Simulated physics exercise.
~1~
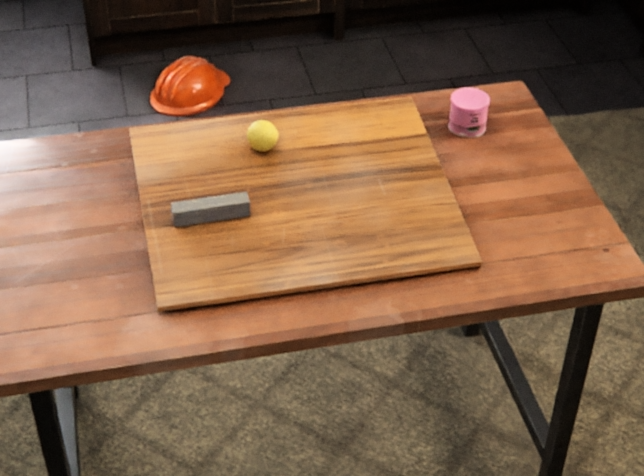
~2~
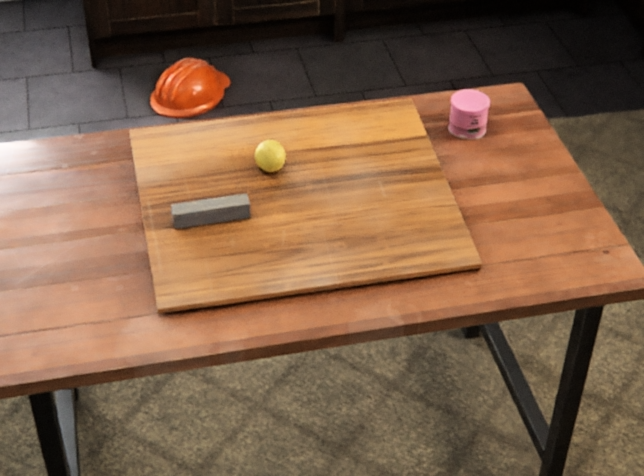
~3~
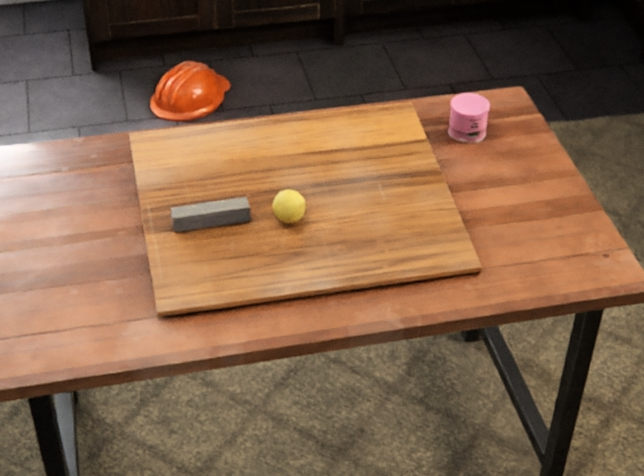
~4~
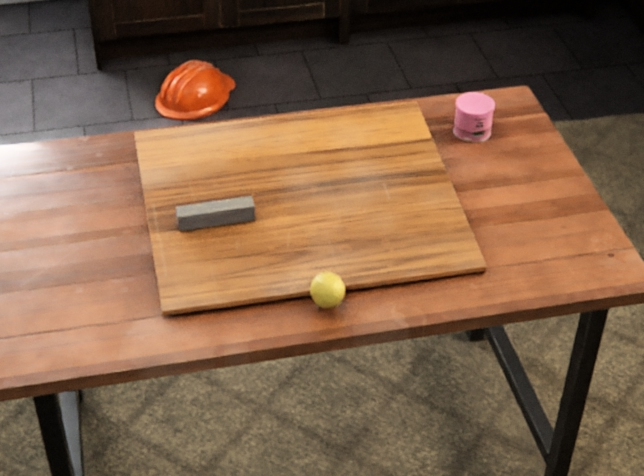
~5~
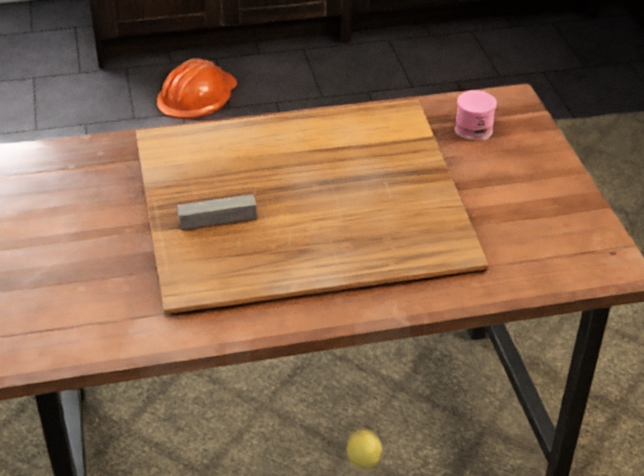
On a wooden table, a yellow ball rolls down a tilted board toward the viewer, passing right of a fixed grey block, then crosses the near edge and drops below the tabletop, while a pink tin stays put at the right.
